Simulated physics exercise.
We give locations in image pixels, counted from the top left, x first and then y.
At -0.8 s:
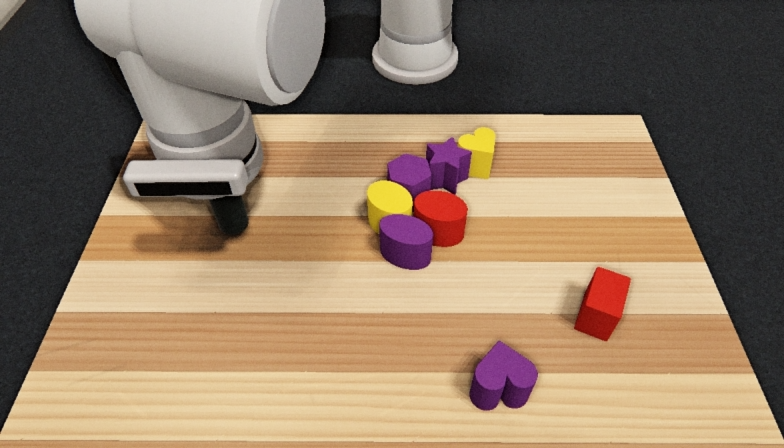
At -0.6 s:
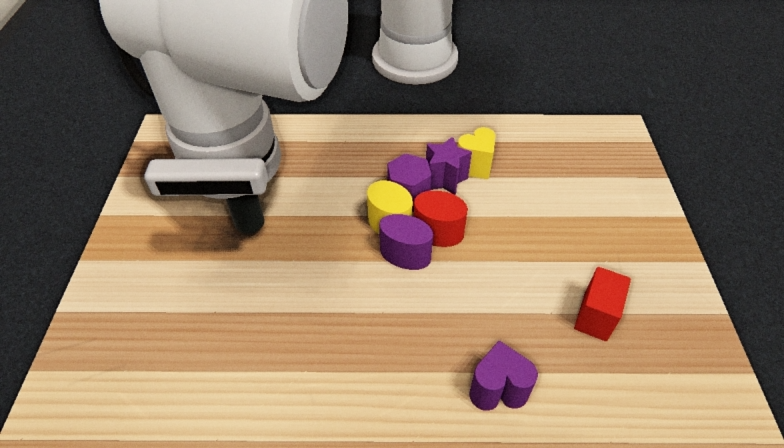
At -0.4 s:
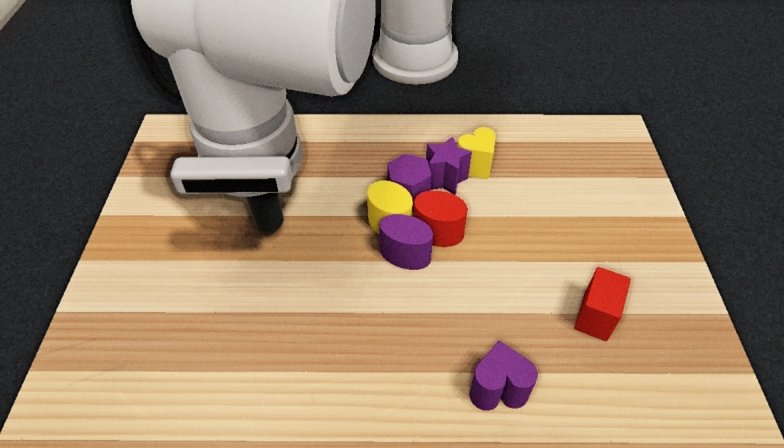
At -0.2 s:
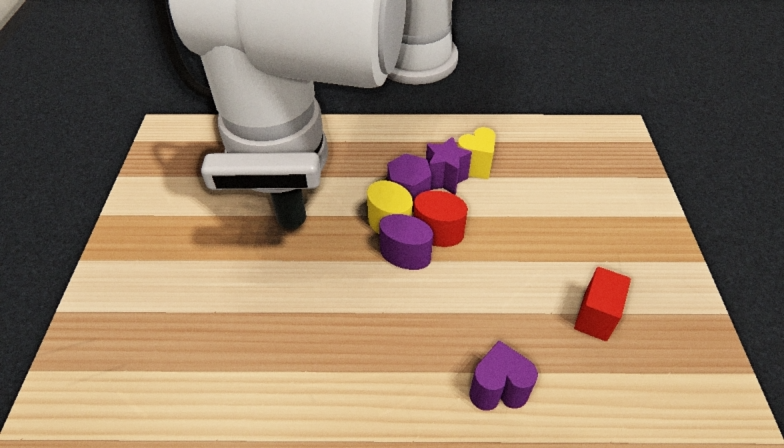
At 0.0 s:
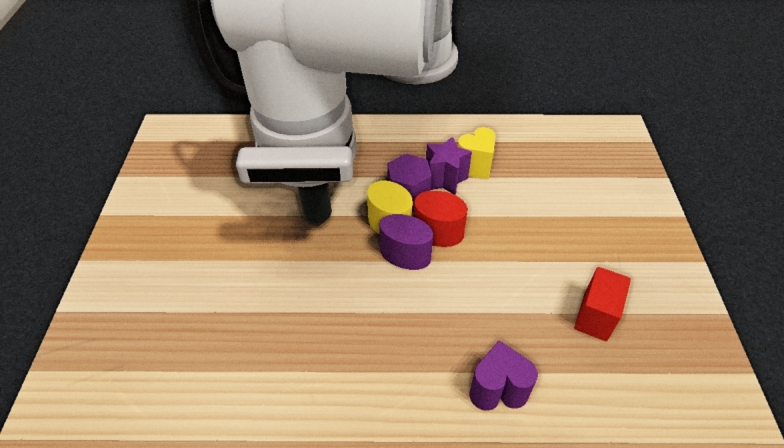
At the start, a robot arm holds a dark bar over the left side of a striped wooden board, with purple, yellow and red blocks clustered near the middle. The arm then slides the bar steadily rightward, ending just left of the cluster, while every block stays still.
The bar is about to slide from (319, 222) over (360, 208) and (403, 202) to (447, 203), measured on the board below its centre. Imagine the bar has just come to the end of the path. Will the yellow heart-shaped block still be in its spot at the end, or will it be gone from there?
That block gets shifted.
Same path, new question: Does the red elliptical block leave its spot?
Yes
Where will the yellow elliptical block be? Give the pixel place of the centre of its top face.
Just about (420, 202).
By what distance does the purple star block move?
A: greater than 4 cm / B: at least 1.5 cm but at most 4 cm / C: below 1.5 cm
Letter A.
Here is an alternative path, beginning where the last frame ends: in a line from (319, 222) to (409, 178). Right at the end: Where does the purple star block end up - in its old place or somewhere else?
The push reaches it.
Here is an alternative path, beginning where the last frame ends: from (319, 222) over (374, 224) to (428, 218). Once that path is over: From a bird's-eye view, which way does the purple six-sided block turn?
From the top: Counterclockwise.
The first path, step by step. One third of the way, bar (361, 198); yellow elliptical block (393, 197).
Two thirds of the way, bar (404, 192); yellow elliptical block (415, 201), turned 65° clockwise; purple six-sided block (436, 164); red elliptical block (457, 213), turned 35° anticlockwise; purple star block (469, 145); yellow heart-shaped block (495, 131).
At the end, bar (448, 193); yellow elliptical block (420, 202), turned 90° clockwise; purple six-sided block (477, 162), turned 25° anticlockwise; red elliptical block (459, 216), turned 45° anticlockwise; purple star block (496, 137), turned 30° anticlockwise; yellow heart-shaped block (511, 118), turned 25° anticlockwise.
